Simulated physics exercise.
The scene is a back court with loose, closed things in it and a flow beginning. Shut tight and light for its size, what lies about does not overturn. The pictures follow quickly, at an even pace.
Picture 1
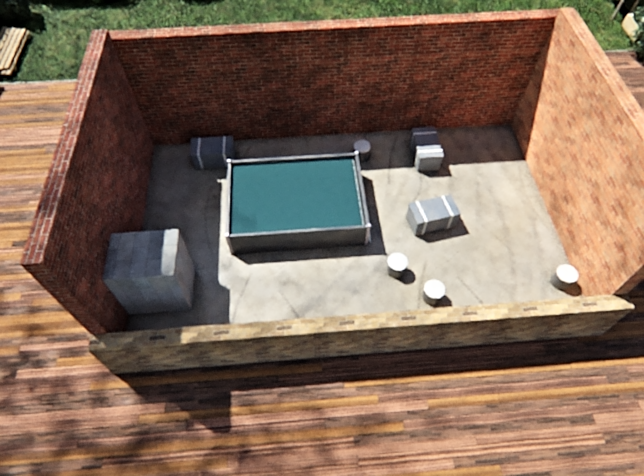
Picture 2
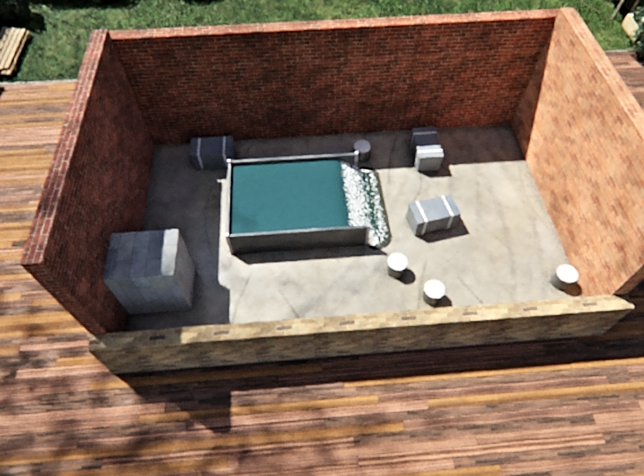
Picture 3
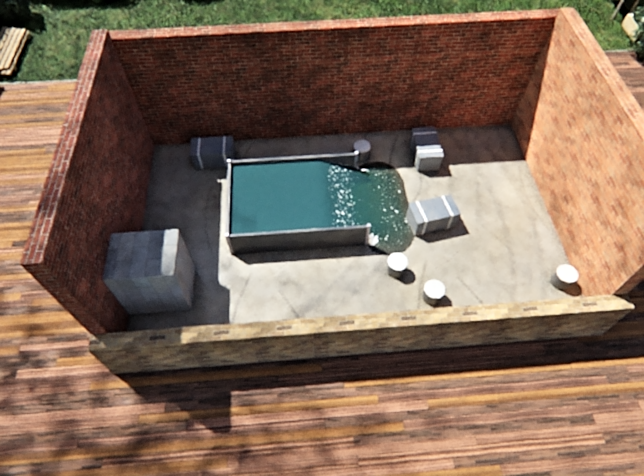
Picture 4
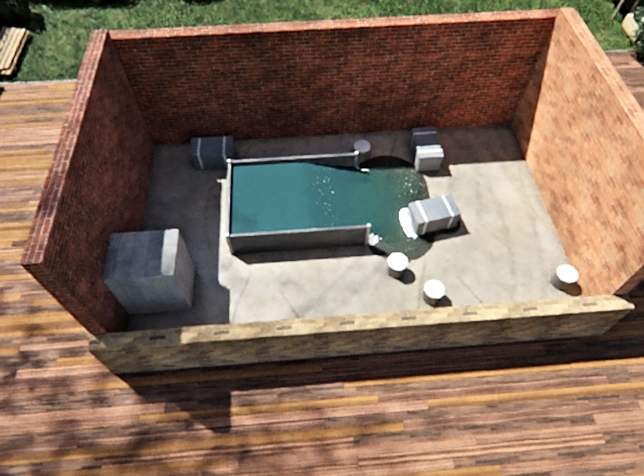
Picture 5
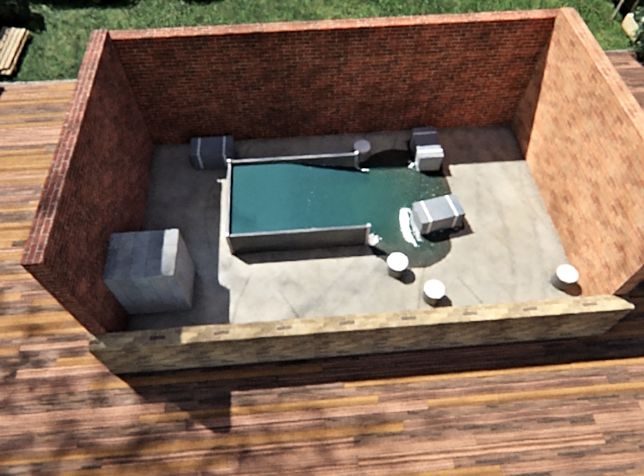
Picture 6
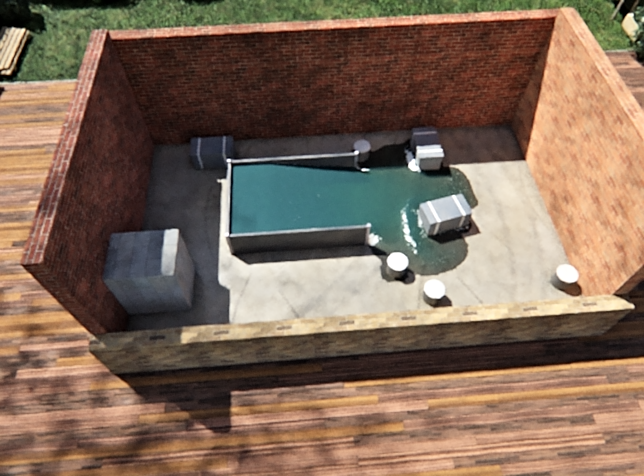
Green-blue water sits in a raised tank inside a brick-walled court, then breaks out over its right side in a white, foamy strip. It spreads rightward across the grey floor, reaching and wrapping around a pale trunk, which shifts slightly to the right while the other objects stay in place.
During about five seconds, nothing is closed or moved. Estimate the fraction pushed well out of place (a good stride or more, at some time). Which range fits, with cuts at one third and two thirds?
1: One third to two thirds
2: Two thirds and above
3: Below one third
1.
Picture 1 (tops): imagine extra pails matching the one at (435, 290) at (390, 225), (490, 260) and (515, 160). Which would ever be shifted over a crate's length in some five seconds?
In sequence: Pushed clear, pushed clear, pushed clear.
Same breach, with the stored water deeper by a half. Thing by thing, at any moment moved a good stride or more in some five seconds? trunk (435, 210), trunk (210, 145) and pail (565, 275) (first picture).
Went the distance, fell short, went the distance.
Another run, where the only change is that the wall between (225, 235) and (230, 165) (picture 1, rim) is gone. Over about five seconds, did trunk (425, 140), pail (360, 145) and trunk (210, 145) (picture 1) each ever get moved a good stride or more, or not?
In turn: Short of that, swept aside, shifted that much.
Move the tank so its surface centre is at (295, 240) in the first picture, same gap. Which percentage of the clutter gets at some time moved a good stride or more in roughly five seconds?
My reckoning says roughly 60 percent.
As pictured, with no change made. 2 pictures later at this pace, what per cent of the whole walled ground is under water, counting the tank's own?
Roughly 35 per cent.
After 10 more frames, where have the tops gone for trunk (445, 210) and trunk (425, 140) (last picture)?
Estimate: First at (528, 234), second at (473, 127), approximately.
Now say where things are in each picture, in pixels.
A trunk at (435, 208), on the bottom; a trunk at (427, 142), on the bottom; 0 of 7 have shifted, in the first picture.
A trunk at (435, 208) rests on the ground; a trunk at (427, 142) rests on the ground; 0 of 7 have shifted, in the second picture.
A trunk at (435, 208) rests on the ground; a trunk at (427, 142) rests on the ground; 0 of 7 have shifted, in the third picture.
A trunk at (435, 208), on the bottom; a trunk at (427, 142), on the bottom; 0 of 7 have shifted, in the fourth picture.
A trunk at (439, 208) rests on the ground, close to its start; a trunk at (427, 142) rests on the ground; 1 of 7 have shifted, in the fifth picture.
A trunk at (446, 208), on the bottom, close to its start; a trunk at (427, 142) rests on the ground; 1 of 7 have shifted, in the sixth picture.
A moment on, 1 of 7 are well off their spots; 0 afloat.
Next, 2 of 7 are well off their spots; 0 afloat.
Later, 2 of 7 are well off their spots; 3 afloat.
In the end, 4 of 7 are well off their spots, and 4 have been at some point; 3 afloat.
